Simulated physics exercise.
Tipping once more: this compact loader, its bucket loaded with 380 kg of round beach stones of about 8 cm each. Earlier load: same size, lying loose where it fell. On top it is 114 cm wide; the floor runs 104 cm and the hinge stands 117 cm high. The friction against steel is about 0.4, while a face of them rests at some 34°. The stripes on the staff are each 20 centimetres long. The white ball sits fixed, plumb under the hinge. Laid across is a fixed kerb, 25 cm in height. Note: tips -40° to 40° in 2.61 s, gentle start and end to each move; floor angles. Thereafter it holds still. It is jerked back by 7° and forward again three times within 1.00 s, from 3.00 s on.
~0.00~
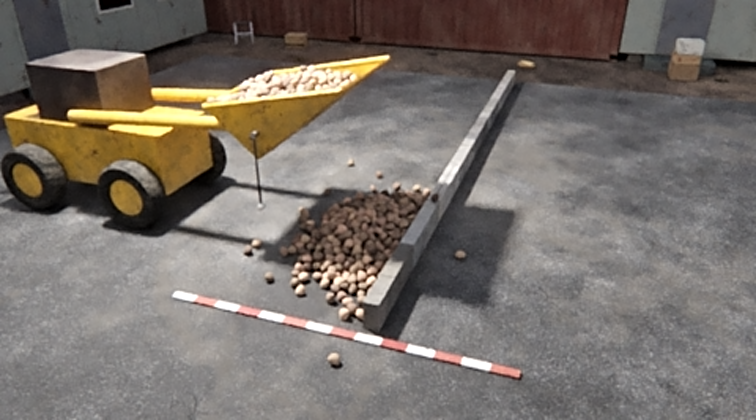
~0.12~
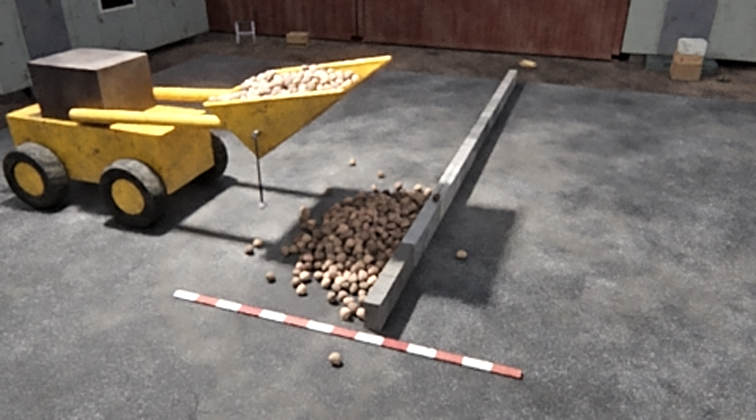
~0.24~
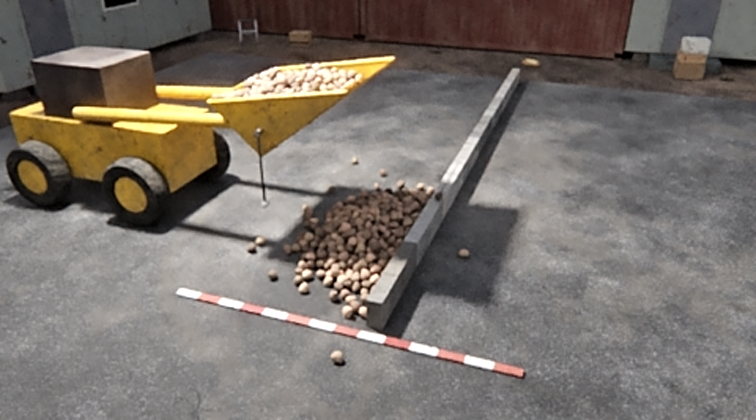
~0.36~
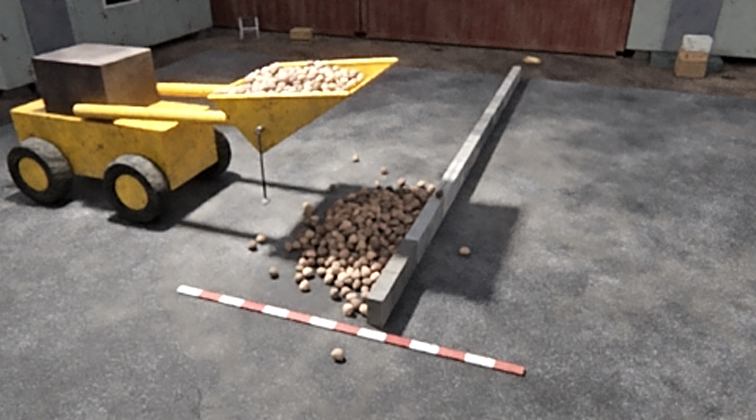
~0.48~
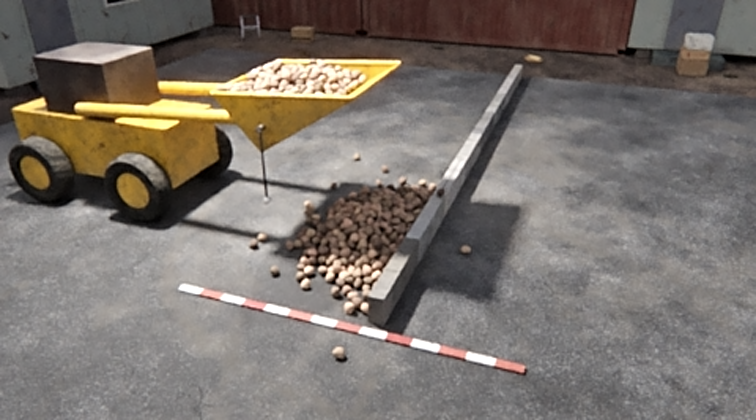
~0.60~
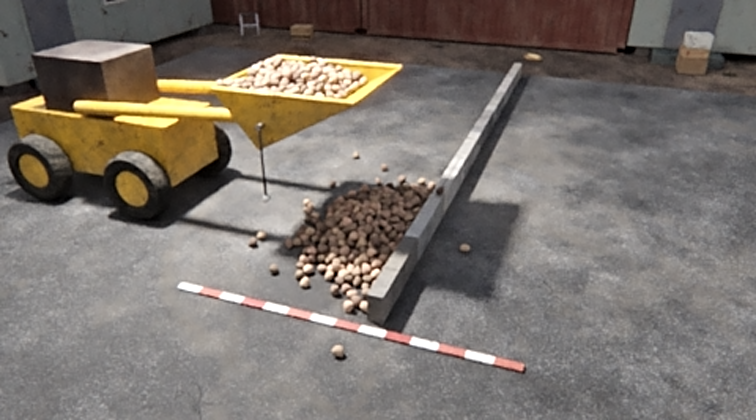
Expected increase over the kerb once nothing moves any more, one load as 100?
About 6 in every hundred.
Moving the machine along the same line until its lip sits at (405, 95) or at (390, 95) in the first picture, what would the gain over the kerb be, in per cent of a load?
85 % and 60 %.
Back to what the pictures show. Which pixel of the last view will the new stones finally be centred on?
Roughly at pixel (386, 212).
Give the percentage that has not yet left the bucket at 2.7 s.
It keeps some 10 percent of its load.
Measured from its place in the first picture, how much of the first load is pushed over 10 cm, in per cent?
Around 15 in a hundred.
After 2.0 s the floor is at 28°; in per cent of one load, 94 in the bucket, 106 on this side of the kerb; the foremost stones are at (422, 228).
After 2.7 s the floor is at 40°; in per cent of one load, 9 in the bucket, 187 on this side of the kerb, 4 over the kerb; the foremost stones are at (457, 244).
After 4.4 s the floor is at 40°; in per cent of one load, 0 in the bucket, 194 on this side of the kerb, 6 over the kerb; the foremost stones are at (507, 254).
After 7.1 s the floor is at 40°; in per cent of one load, 0 in the bucket, 194 on this side of the kerb, 6 over the kerb; the foremost stones are at (507, 254). Net gain over the kerb, 6.
